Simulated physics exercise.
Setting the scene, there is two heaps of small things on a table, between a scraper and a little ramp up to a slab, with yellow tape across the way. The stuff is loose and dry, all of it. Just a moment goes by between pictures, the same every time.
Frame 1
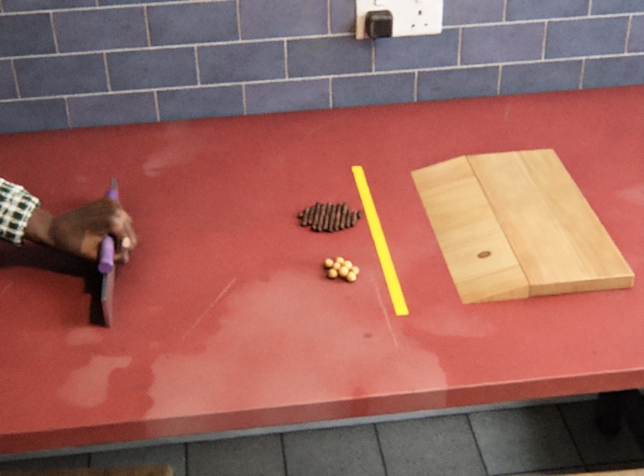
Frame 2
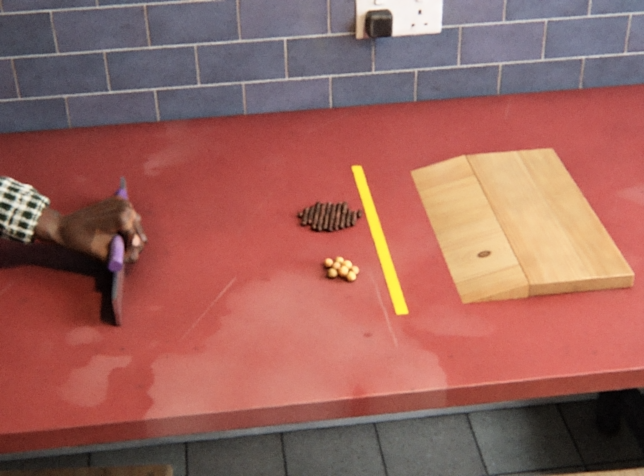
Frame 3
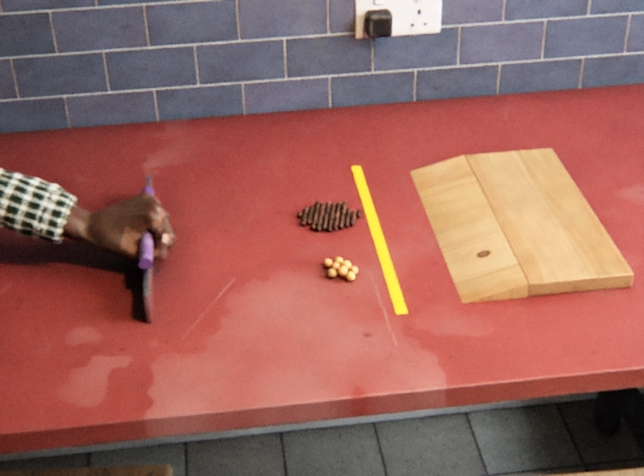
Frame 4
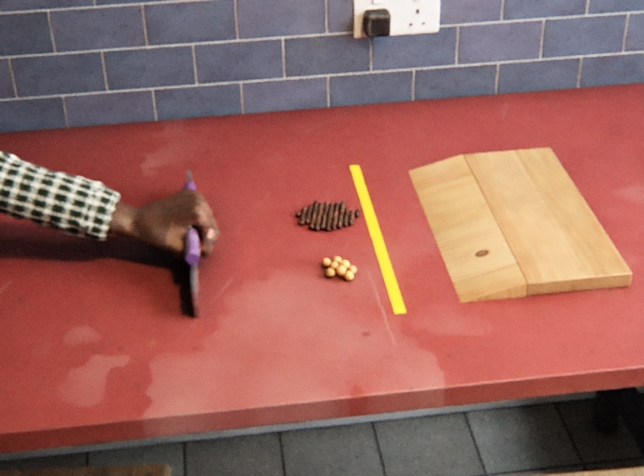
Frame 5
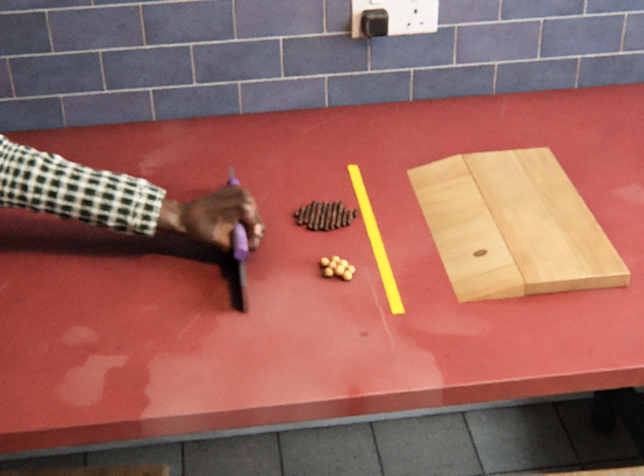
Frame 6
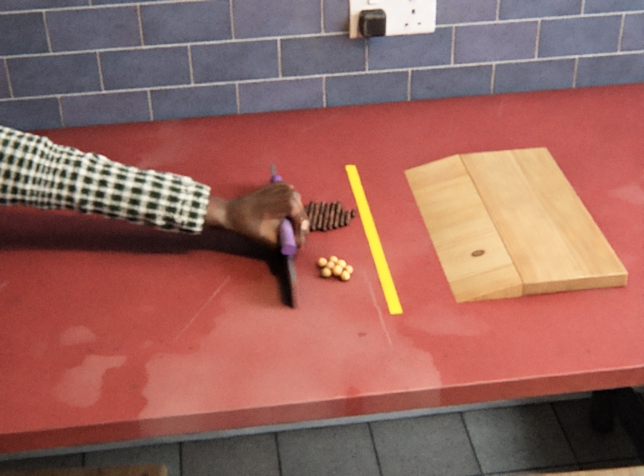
A hand in a black-and-white checked sleeve grips a purple-handled scraper at the left of a red countertop, seen from above at an angle, with blue-grey tiles behind. A dark brown heap lies above a few round wooden beads, left of yellow tape and a pale wooden ramp and slab. The hand slides the upright scraper steadily rightward, reaching the dark heap's left edge, while the view shifts very slightly.
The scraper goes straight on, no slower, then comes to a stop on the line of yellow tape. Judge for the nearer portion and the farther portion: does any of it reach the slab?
Nearer portion - some reaches it. Farther portion - some reaches it.
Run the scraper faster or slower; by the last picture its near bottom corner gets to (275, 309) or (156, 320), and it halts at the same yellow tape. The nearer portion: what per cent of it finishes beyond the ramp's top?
Close to 100 in a hundred the first time, close to 0 in a hundred the second.
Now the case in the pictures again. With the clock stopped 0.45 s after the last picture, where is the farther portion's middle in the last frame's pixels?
Close to (467, 173).
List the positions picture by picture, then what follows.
Scraper near (107, 304), at rest; yellow tape near (358, 173); top of the ramp near (525, 275); nearer portion near (343, 272), a few round wooden beads; farther portion near (332, 216), many allspice berries, in the first picture.
Scraper near (117, 302); farther portion near (332, 216), in the second picture.
Scraper near (148, 299); nearer portion near (343, 271), in the third picture.
Scraper near (195, 294); farther portion near (330, 215), in the fourth picture.
Scraper near (245, 289); nearer portion near (339, 271), in the fifth picture.
Scraper near (293, 285); yellow tape near (352, 172); top of the ramp near (518, 274); nearer portion near (337, 271); farther portion near (326, 215), in the sixth picture.
Then, 0.07 s on from there, scraper still moving, near (339, 212); nearer portion the whole lot short of the ramp; farther portion the whole lot short of the ramp.
Then, 0.17 s on from there, scraper stopped at the yellow tape; nearer portion near half on the ramp, near half short of the ramp; farther portion a little on the ramp, the bulk short of the ramp.
Then, 0.45 s on from there, scraper stopped at the yellow tape; nearer portion the whole lot past the top; farther portion near half past the top, near half on the ramp.
In the end, scraper stopped at the yellow tape; nearer portion the whole lot past the top; farther portion near half past the top, a little on the ramp, near half short of the ramp.
